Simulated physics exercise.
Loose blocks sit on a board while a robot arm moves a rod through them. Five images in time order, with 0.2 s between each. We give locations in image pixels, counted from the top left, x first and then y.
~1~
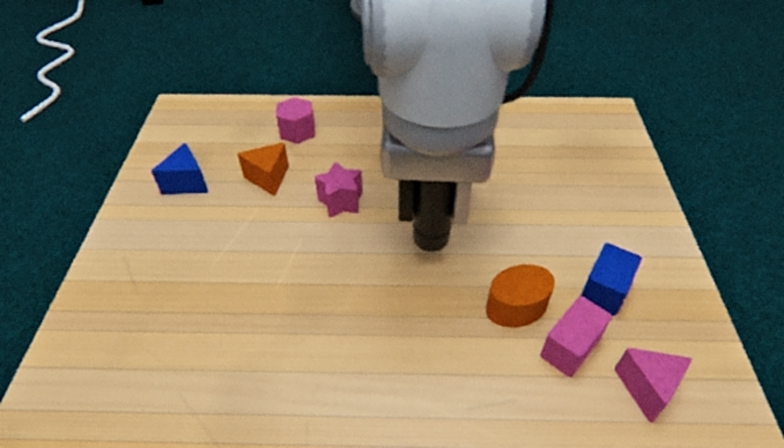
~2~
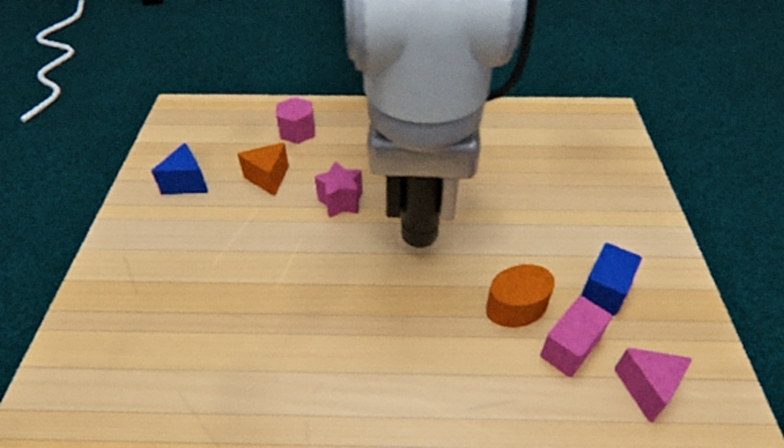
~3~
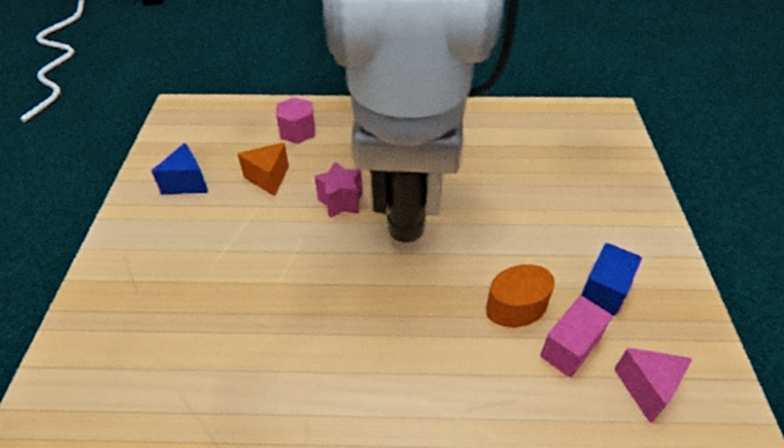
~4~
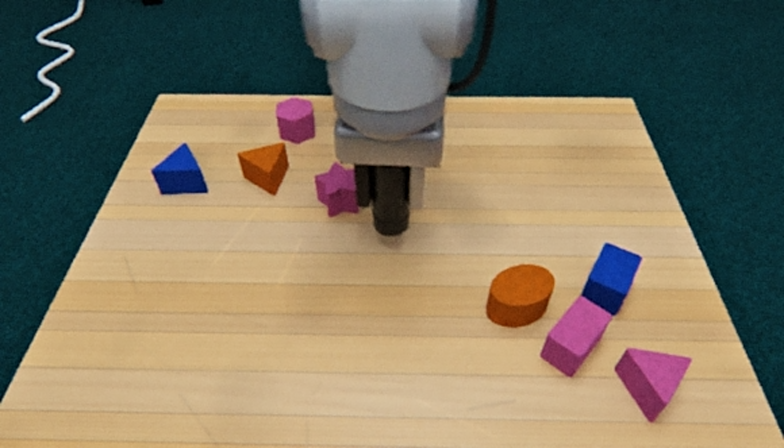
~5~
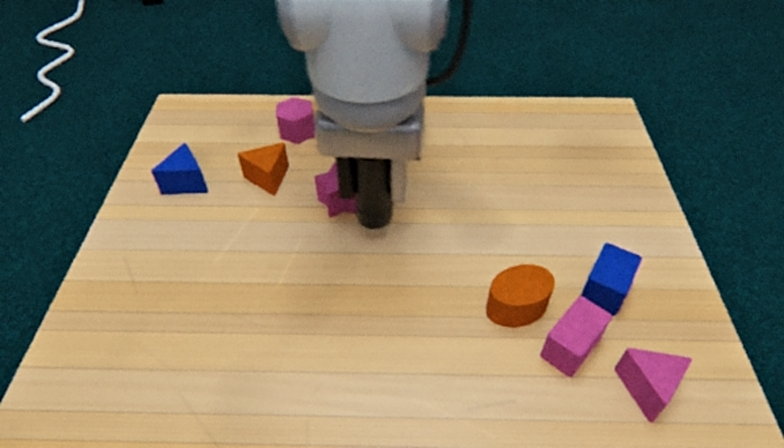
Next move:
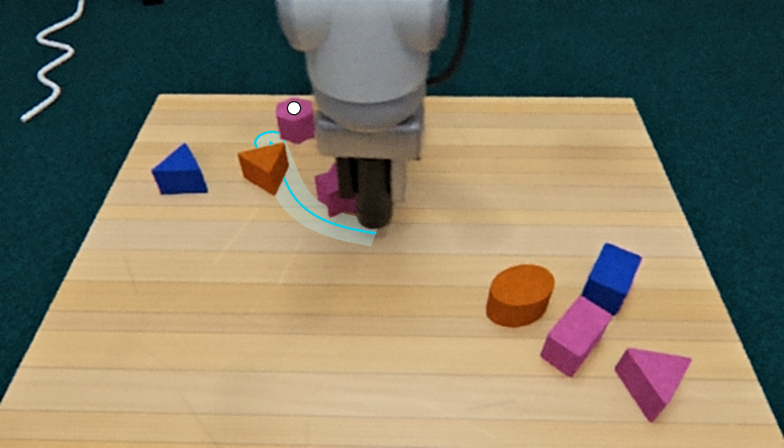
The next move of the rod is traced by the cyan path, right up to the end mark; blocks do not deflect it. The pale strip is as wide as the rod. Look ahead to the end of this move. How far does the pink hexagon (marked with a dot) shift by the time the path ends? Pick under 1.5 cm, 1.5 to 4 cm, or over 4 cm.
Distance: Less than 1.5 cm.
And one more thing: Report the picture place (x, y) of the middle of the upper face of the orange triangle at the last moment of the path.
Most likely (240, 138).
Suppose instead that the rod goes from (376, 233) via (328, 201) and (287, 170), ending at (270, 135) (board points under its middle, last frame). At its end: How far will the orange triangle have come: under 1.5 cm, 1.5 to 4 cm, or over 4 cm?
The answer will be the middling band, 1.5 to 4 cm.
The drawn path runs from (376, 233) via (315, 215) and (284, 178), ending at (270, 141); the dot is on the pink hexagon.
The first path, step by step. One third of the way, rod (312, 199); pink star-shaped block (330, 171), turned 40° clockwise.
Two thirds of the way, rod (281, 162); orange triangle (252, 147); pink star-shaped block (325, 166), turned 80° clockwise.
At the end, rod (267, 125); orange triangle (240, 138), turned 30° anticlockwise; pink hexagon (294, 105), turned 20° clockwise; pink star-shaped block (325, 166), turned 80° clockwise.
